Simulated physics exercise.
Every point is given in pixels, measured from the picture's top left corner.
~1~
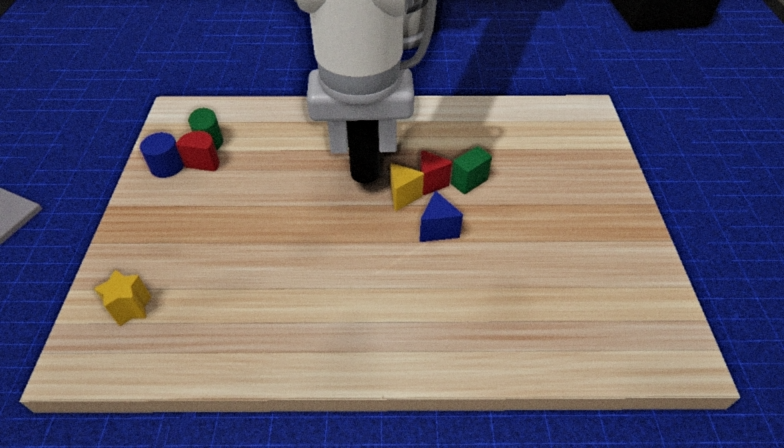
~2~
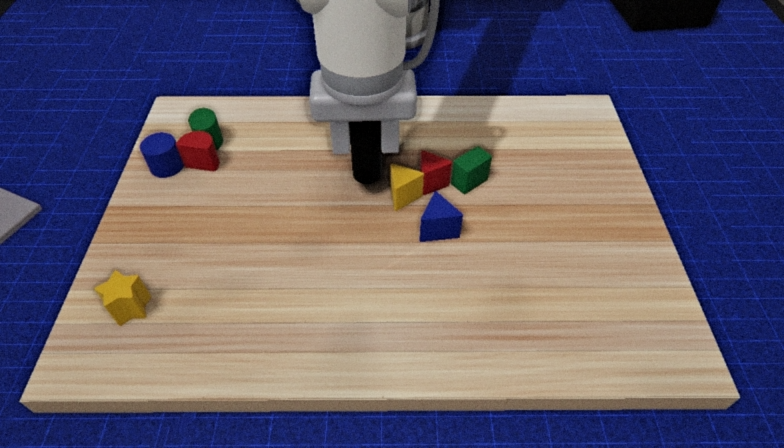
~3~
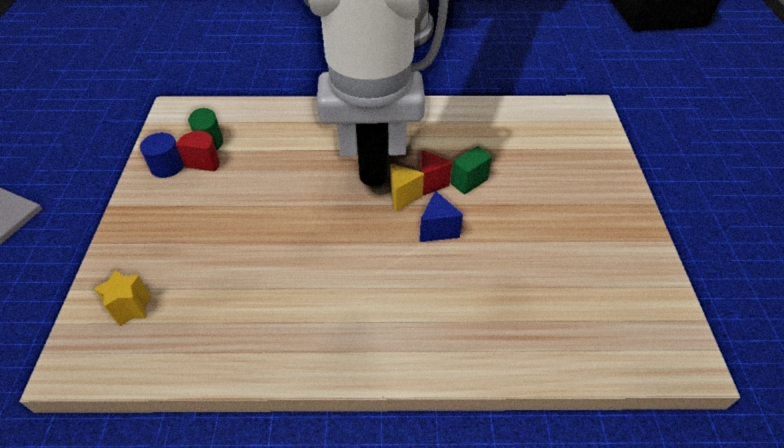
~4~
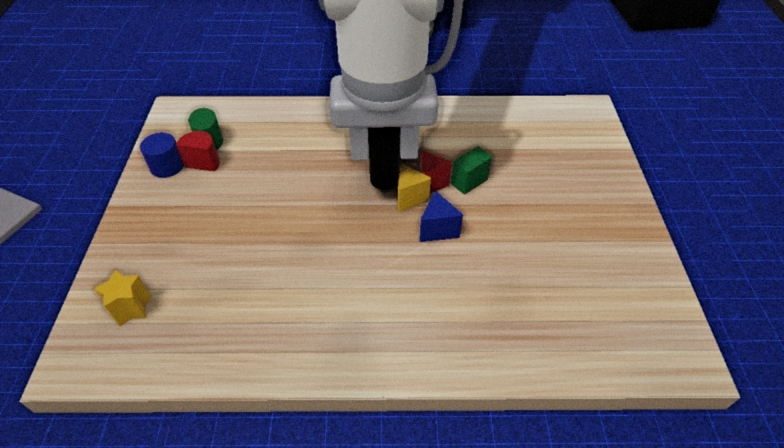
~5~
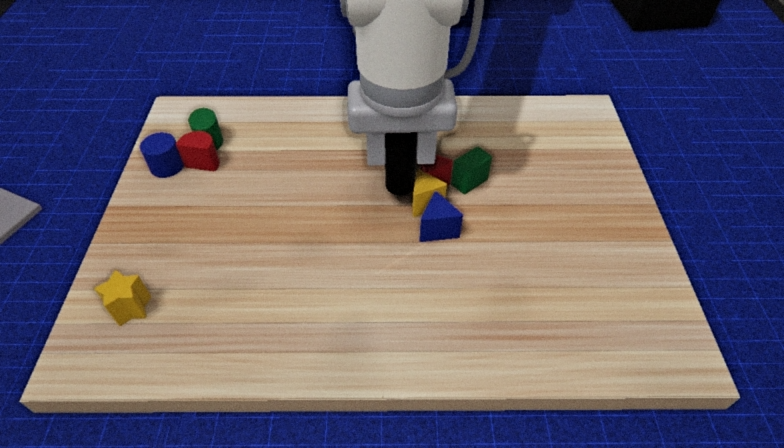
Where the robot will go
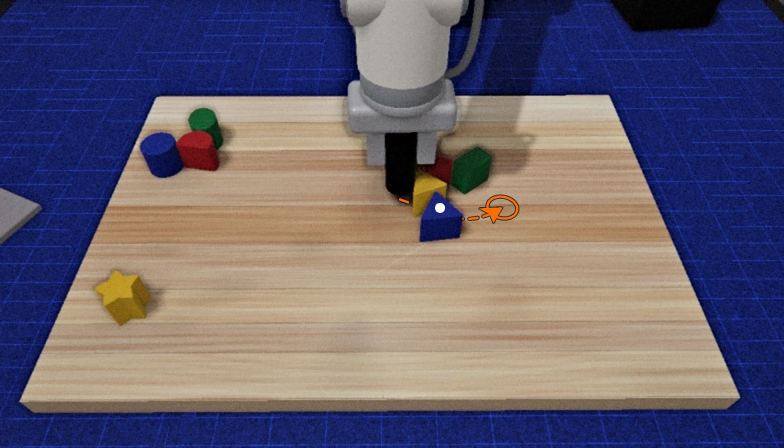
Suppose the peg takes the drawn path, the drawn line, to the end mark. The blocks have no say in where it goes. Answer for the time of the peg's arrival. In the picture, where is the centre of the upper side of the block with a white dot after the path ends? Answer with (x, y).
It should be at (461, 218) by then.
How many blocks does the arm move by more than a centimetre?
Displaced: Two.
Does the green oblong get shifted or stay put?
Left where it is.
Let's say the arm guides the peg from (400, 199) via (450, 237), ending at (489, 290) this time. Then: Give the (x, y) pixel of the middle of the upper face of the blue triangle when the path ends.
The middle of its top is at (525, 264).
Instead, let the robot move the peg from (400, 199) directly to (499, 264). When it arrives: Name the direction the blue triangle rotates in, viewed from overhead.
It ends up turned clockwise.
The line goes from (400, 199) through (434, 212) and (470, 219) to (502, 207); the dot is on the blue triangle.
On the path given first. One third of the way, peg at (437, 198); yellow triangle at (465, 192); blue triangle at (451, 213), turned 55° clockwise.
Two thirds of the way, peg at (474, 205); yellow triangle at (503, 200), turned 15° clockwise; blue triangle at (461, 218), turned 90° clockwise.
At the end, peg at (506, 193); yellow triangle at (529, 199), turned 45° clockwise; red triangle unmoved; blue triangle at (461, 218), turned 90° clockwise; green oblong unmoved.
